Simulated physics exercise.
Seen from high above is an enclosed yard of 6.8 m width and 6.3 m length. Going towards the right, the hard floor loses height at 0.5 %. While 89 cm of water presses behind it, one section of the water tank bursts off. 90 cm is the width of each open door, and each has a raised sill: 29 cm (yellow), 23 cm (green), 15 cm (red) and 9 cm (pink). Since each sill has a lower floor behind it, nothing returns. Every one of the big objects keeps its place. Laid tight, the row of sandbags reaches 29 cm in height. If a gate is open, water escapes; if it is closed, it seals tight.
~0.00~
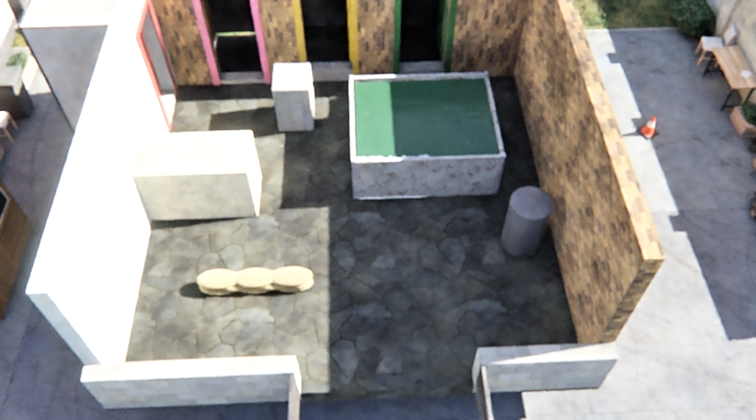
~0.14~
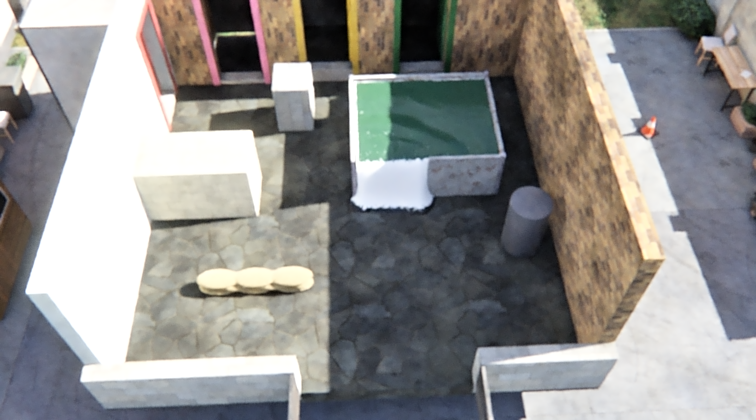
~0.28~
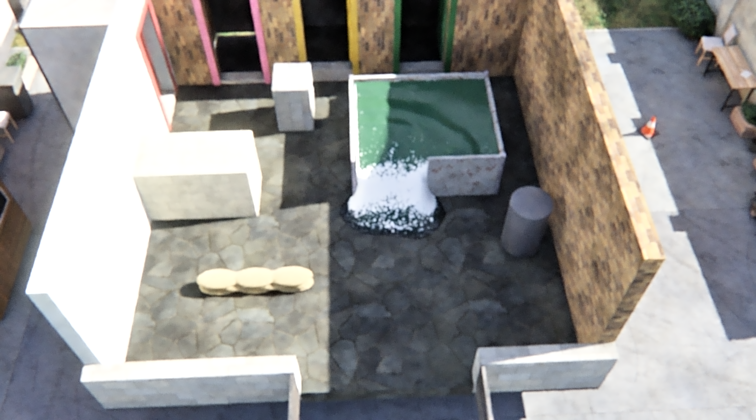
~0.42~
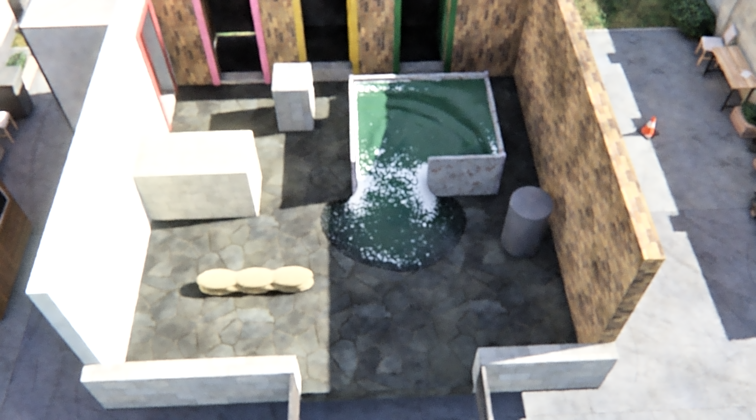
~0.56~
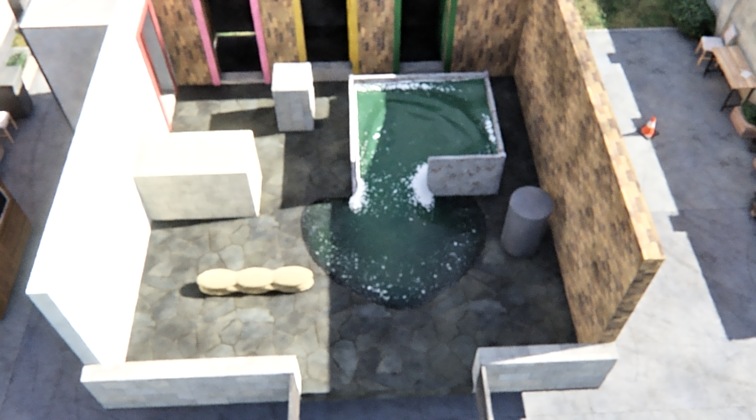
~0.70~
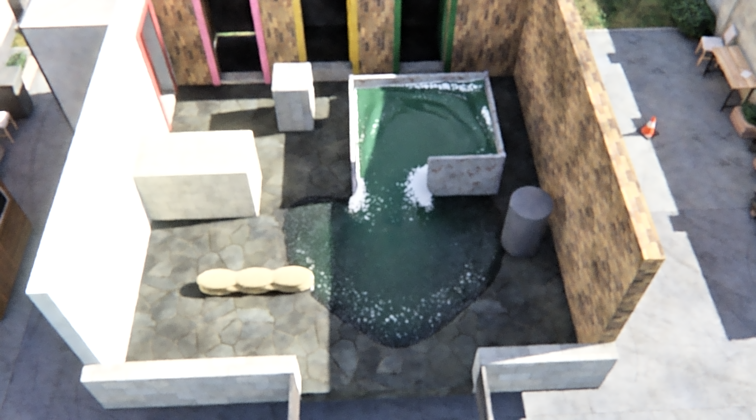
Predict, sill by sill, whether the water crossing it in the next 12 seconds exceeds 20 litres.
My prediction: At the yellow door it is 20 litres or less; at the green door it is 20 litres or less; at the red door it is 20 litres or less; at the pink door it is 20 litres or less.
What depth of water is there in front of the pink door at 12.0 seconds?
The depth comes to around 1.5 centimetres.
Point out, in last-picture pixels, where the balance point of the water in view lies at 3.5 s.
At roughly (389, 215).
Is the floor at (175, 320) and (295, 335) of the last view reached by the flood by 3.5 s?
Soaked, soaked.
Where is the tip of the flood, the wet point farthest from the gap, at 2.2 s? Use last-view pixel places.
That's around (121, 384) in the last picture.
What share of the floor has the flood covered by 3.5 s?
About 50 per cent.
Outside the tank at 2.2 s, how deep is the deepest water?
Peak depth: Approx. 34 cm.
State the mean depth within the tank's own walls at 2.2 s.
Depth, averaged: Around 46 centimetres.
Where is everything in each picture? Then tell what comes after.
In the first picture, the water tank at (423, 118) is whole and still, 89 cm deep.
In the second picture, water pours out at (391, 184) and has run 0.7 m, to (430, 205); typically 9 cm deep outside, 89 cm at the water tank's back.
In the third picture, the front is at (429, 230), 1.0 m from the gap at (391, 185); 1.0 m2 of floor is under water; 89 cm left at the back of the water tank.
In the fourth picture, the front is at (418, 267), 1.6 m from the gap at (391, 186); 2.6 m2 of floor is under water; 86 cm left at the back of the water tank.
In the fifth picture, water pours out at (391, 186) and has run 2.2 m, to (410, 303); typically 7 cm deep outside, 78 cm at the water tank's back.
In the sixth picture, water pours out at (391, 186) and has run 2.8 m, to (401, 343); typically 6 cm deep outside, 76 cm at the water tank's back.
After 1.4 s water covers 40 % of the floor and is deepest (44 cm) near (385, 206); yellow door not reached, green door not reached, red door not reached, pink door not reached.
After 2.2 s water covers 45 % of the floor and is deepest (34 cm) near (579, 366); yellow door not reached, green door not reached, red door not reached, pink door not reached.
After 3.5 s water covers 50 % of the floor and is deepest (23 cm) near (579, 366); yellow door not reached, green door not reached, red door not reached, pink door not reached.
After 7.0 s water covers 70 % of the floor and is deepest (13 cm) near (287, 301); yellow door not reached, green door 1 cm at the sill, 0 L in, red door not reached, pink door not reached.
After 12.0 s water covers 80 % of the floor and is deepest (6 cm) near (385, 206); yellow door 4 cm at the sill, 0 L in, green door 3 cm at the sill, 0 L in, red door not reached, pink door 1 cm at the sill, 0 L in.
